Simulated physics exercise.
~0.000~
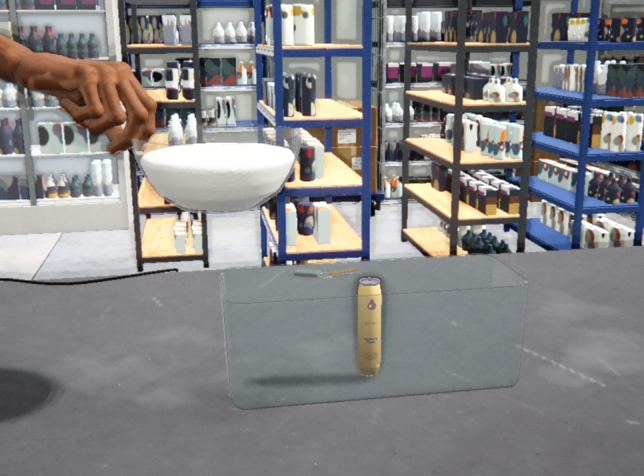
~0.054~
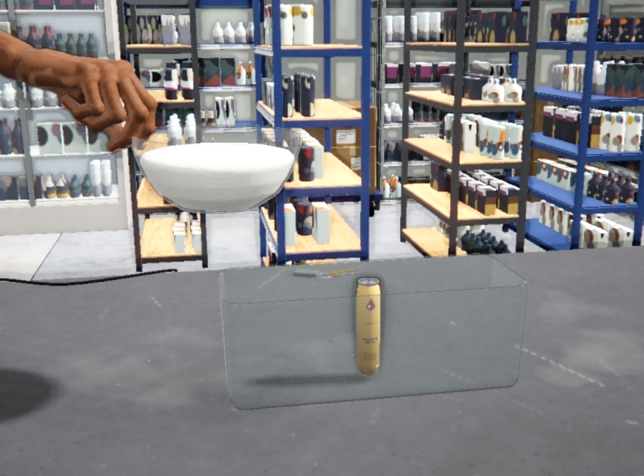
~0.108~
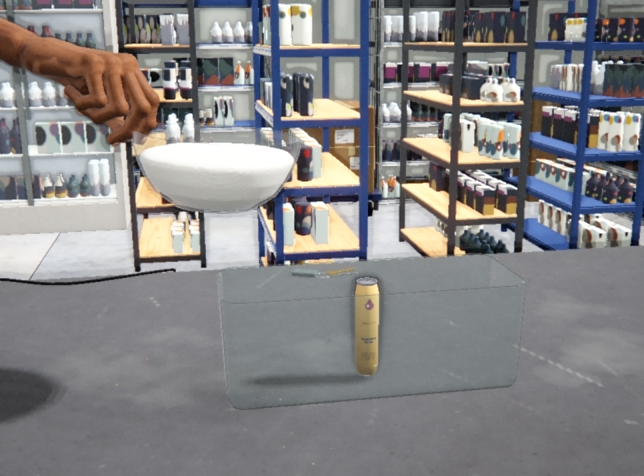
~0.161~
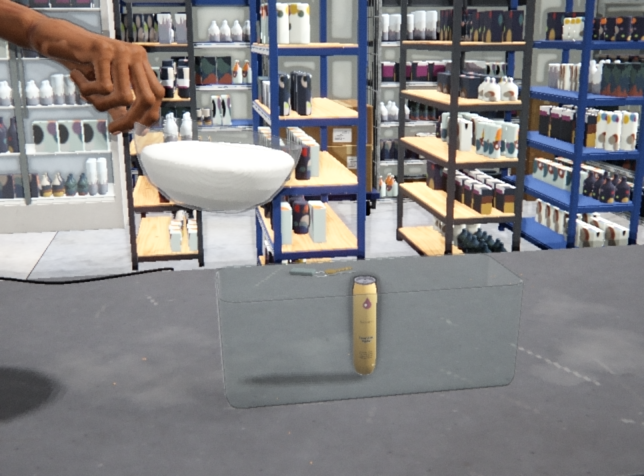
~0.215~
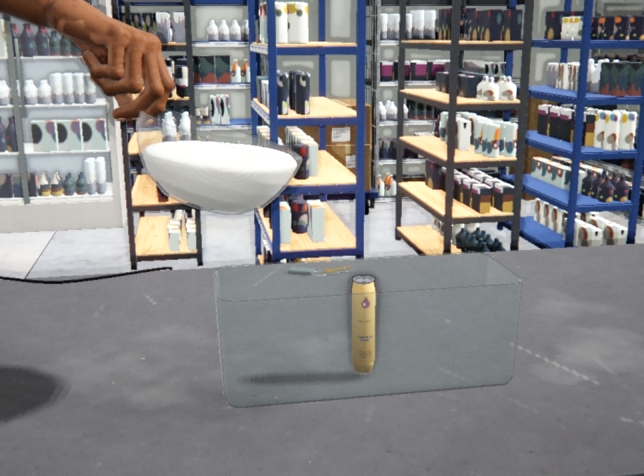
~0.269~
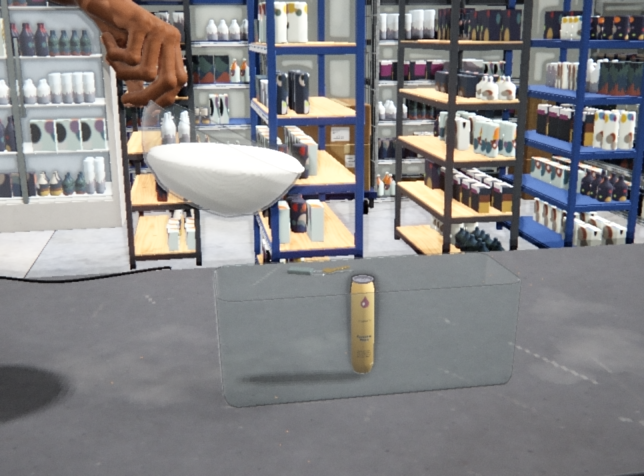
The clip shows a hand at the left with a white bowl above a grey counter, near a clear oblong basin and an upright gold tin, as the bowl gradually tilts down to the right and the hand rises slightly.
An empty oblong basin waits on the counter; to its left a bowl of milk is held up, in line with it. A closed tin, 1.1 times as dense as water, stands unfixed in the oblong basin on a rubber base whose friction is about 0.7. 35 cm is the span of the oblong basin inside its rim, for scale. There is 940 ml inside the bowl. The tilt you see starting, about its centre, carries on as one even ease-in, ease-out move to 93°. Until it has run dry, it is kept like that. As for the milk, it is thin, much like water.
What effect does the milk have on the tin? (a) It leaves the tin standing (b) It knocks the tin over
b.
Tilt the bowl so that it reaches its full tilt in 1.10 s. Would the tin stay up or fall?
Outcome - the tin ends up overturned.
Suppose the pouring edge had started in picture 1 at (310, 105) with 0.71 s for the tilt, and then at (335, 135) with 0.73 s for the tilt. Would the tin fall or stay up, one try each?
First it tips over; then it stays on its base.
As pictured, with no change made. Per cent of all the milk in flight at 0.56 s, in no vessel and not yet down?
Around 44 in a hundred.
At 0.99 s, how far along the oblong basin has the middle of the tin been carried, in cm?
Near 8 cm.
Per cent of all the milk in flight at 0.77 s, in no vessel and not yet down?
Airborne fraction: Approx. 5 %.
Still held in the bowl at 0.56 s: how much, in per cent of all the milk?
Remaining: Near 24 % of the total.
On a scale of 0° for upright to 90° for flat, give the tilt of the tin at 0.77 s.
It leans about 30° from upright.
Then, 0.56 s in, the tilt is 81° and 25 per cent is still to pour; the tin stands where it began.
Then, 0.77 s in, the tilt is 93° and 3 per cent is still to pour; the tin leans 28°.
Then, 0.99 s in, the tilt is 93° and 0 per cent is still to pour; the tin lies on its side.
Then, 1.23 s in, the tilt is 93° and 0 per cent is still to pour; the tin lies on its side.
Finally, the tin lies on its side.
